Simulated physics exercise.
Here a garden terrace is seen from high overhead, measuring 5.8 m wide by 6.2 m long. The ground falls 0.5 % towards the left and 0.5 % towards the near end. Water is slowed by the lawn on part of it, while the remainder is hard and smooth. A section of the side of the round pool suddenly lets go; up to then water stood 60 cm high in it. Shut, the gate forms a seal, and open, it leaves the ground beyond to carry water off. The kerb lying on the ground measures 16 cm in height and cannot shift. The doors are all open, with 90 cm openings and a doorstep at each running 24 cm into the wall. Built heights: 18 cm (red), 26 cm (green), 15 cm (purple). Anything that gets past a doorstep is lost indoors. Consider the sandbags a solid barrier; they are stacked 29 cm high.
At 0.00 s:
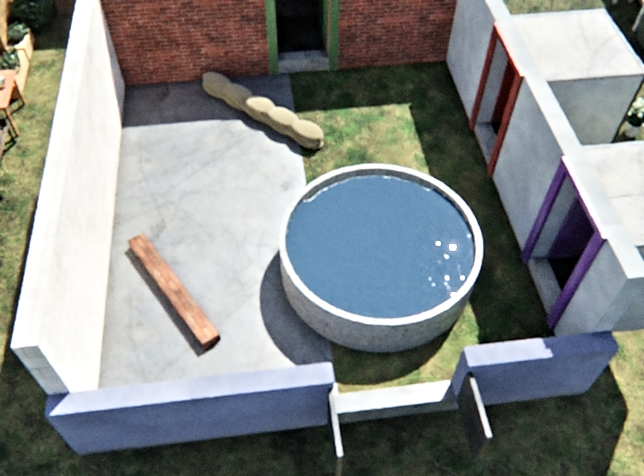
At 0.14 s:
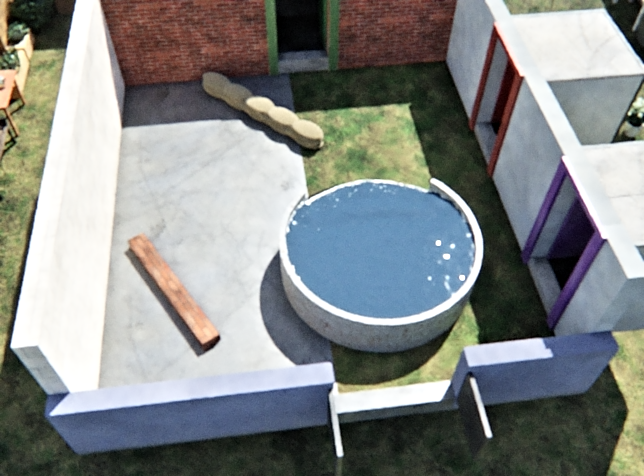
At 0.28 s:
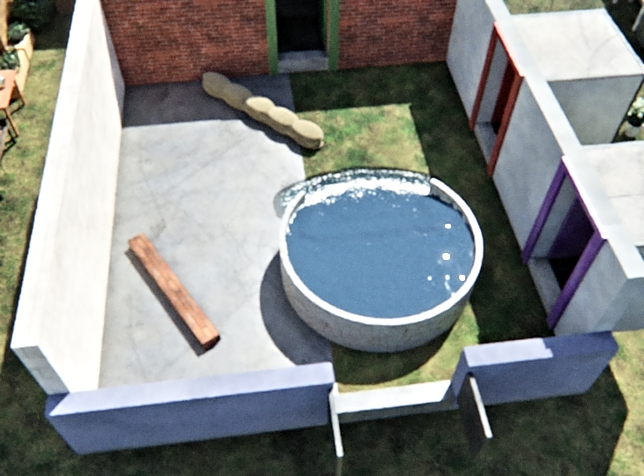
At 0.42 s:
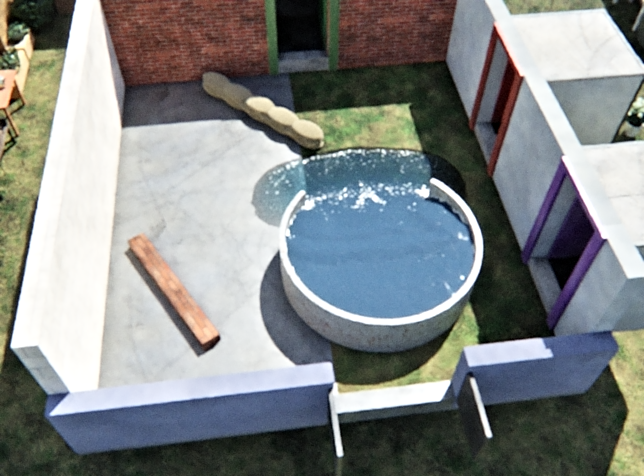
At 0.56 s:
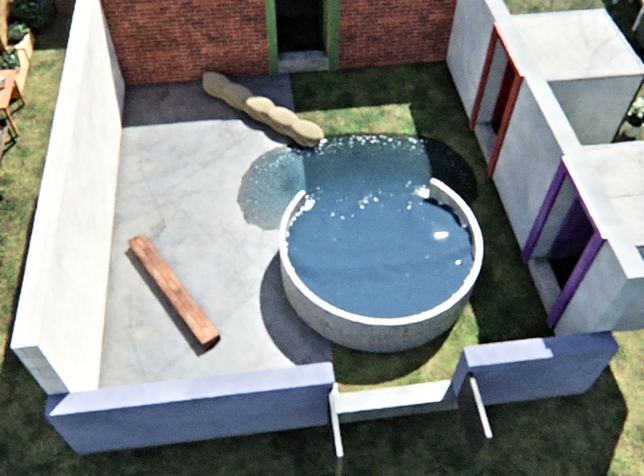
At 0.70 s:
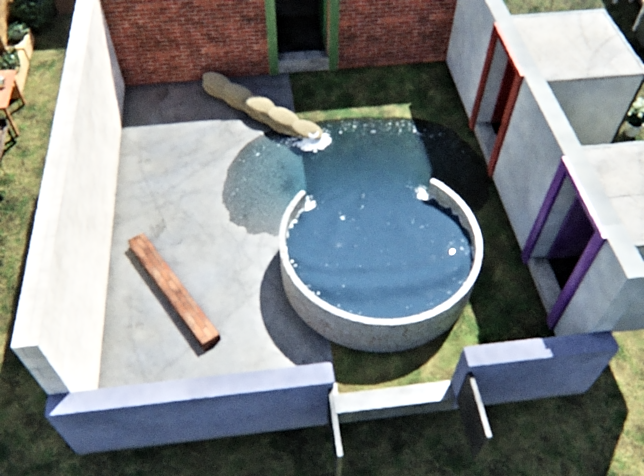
We see a round pool in a walled garden terrace, its water still until the far side opens; water pours out and spreads over the lawn and pale paving behind it, reaching the near end of the sandbags.
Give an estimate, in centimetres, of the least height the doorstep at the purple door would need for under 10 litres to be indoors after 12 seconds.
Some 6.5 cm above the ground.
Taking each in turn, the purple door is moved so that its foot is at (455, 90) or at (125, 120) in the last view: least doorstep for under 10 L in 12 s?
In turn: About 22 cm, about 19 cm.
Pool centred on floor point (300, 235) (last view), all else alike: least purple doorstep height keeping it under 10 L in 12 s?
You'd need some 6.5 cm.
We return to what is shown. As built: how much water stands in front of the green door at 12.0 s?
8.5 cm.
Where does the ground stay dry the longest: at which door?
The answer is the purple one.
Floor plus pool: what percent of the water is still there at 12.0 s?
Roughly 94 per cent of the water.
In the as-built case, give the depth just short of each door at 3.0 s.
The red door has 10 cm, the green door 16 cm and the purple door 0 cm.
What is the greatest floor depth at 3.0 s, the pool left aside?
Max depth: Near 31 cm.
After 1.4 s water covers 40 % of the floor, deepest (32 cm) near (323, 151); it has not reached the purple door.
After 3.0 s water covers 55 % of the floor, deepest (31 cm) near (416, 91); it has not reached the purple door.
After 12.0 s water covers 95 % of the floor, deepest (12 cm) near (229, 86); 9 cm at the purple door, 0 litres in over its 15 cm doorstep.
At the purple door as built, the water arrived by 5.1 s and peaked near 10 cm at 11.6 s.
Run again over the same 12 s with other heights there, 22 litres in over 5.5 cm, 5 litres over 7.5 cm. The limit of 10 litres is kept from about 6.5 cm up.
